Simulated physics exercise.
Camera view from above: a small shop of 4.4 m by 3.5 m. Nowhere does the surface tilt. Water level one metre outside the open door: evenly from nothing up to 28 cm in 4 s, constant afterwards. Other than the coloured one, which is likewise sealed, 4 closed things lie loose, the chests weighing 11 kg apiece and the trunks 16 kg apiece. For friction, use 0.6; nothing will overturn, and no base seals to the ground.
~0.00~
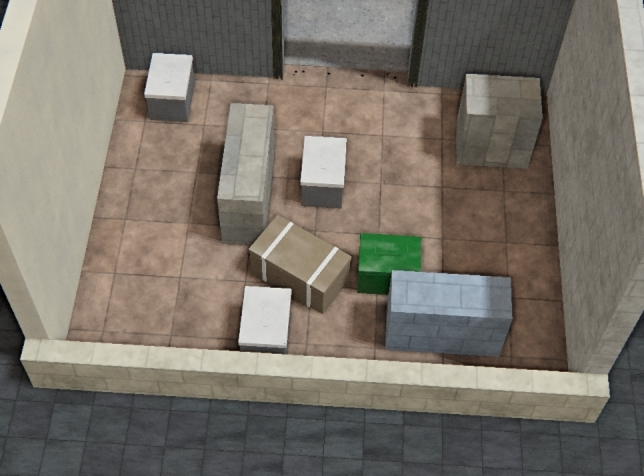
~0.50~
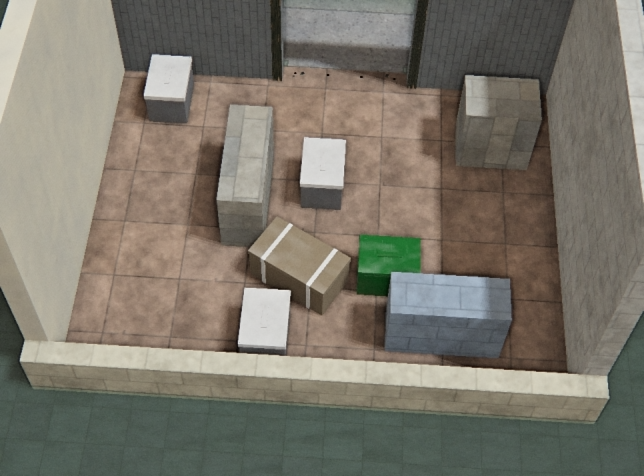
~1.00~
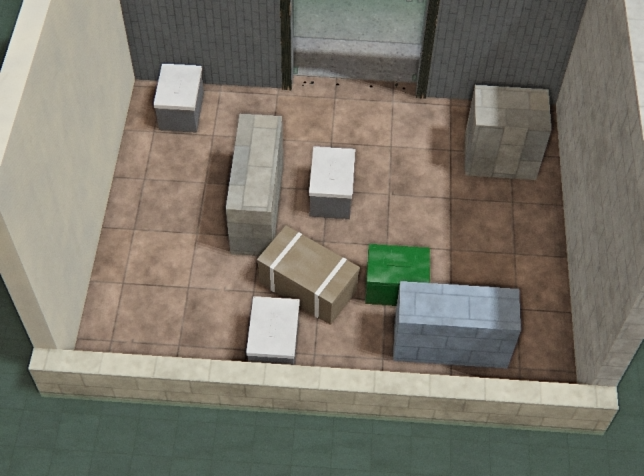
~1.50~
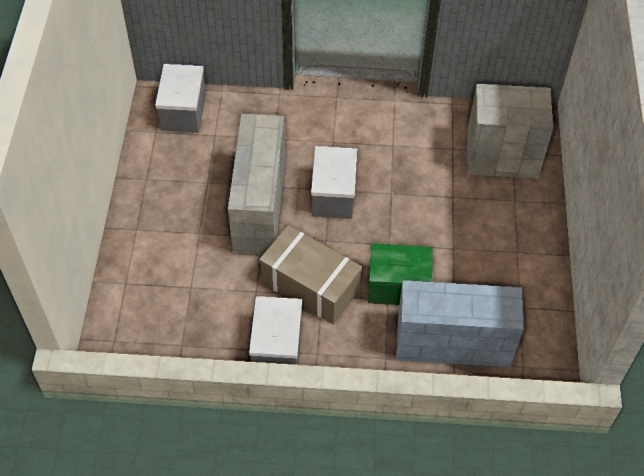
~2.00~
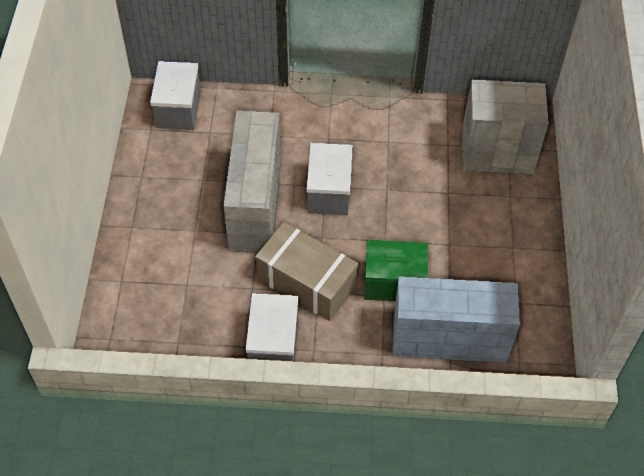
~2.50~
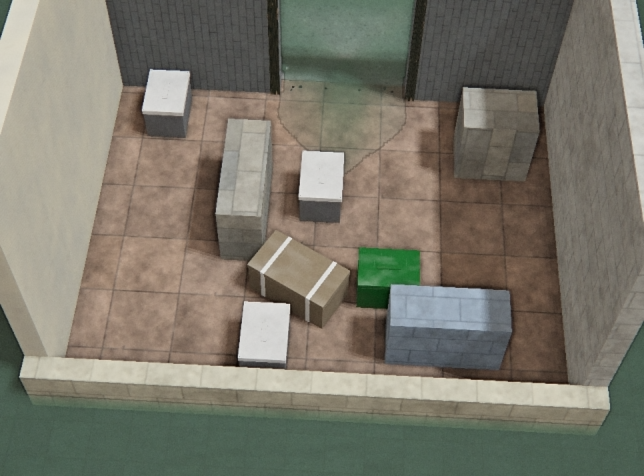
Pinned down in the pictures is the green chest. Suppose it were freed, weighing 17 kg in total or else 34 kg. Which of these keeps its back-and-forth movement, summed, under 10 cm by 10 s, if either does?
It is going to need more than either figure.
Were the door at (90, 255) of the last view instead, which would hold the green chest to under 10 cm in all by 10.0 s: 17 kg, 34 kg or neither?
Result: Neither option suffices.
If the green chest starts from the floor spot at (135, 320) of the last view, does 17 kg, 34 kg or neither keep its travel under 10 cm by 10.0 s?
Outcome - failure with both.
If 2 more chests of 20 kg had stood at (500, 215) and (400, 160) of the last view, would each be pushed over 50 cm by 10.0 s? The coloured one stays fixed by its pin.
The first comes out below the threshold, the second above the threshold.
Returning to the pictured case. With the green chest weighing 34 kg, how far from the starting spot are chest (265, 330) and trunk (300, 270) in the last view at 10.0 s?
The first is 200 cm from its start, the second 120 cm.
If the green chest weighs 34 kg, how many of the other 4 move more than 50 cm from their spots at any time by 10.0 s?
The total is 3.
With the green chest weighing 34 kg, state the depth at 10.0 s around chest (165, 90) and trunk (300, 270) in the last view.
Around 14 cm and 10 cm.
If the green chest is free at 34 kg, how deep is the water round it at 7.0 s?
About 11 cm.
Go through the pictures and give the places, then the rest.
The first frame shows the green chest at (391, 254) rests on the ground; water covers 0.0 m2; 0 of 5 have shifted.
The second frame shows the green chest at (390, 255), on the bottom; 0.0 m2 under water; 0 of 5 have shifted.
The third frame shows the green chest at (399, 264) rests on the ground; water covers 0.0 m2; 0 of 5 have shifted.
The fourth frame shows the green chest at (401, 264), on the bottom; 0.0 m2 under water; 0 of 5 have shifted.
The fifth frame shows the green chest at (397, 260) rests on the ground; water covers 0.2 m2; 0 of 5 have shifted.
The sixth frame shows the green chest at (389, 268) rests on the ground; 0.9 m2 under water; 0 of 5 have shifted.
After 3.5 s the green chest would be 0 cm from its start with 17 kg and 0 cm from its start with 34 kg; 1 cm of water round it then.
After 4.5 s the green chest would be 12 cm from its start with 17 kg and 0 cm from its start with 34 kg; 8 cm of water round it then.
After 7.0 s the green chest would be 19 cm from its start with 17 kg and 12 cm from its start with 34 kg; 11 cm of water round it then.
After 10.0 s the green chest would be 64 cm from its start with 17 kg and 34 cm from its start with 34 kg; 19 cm of water round it then.
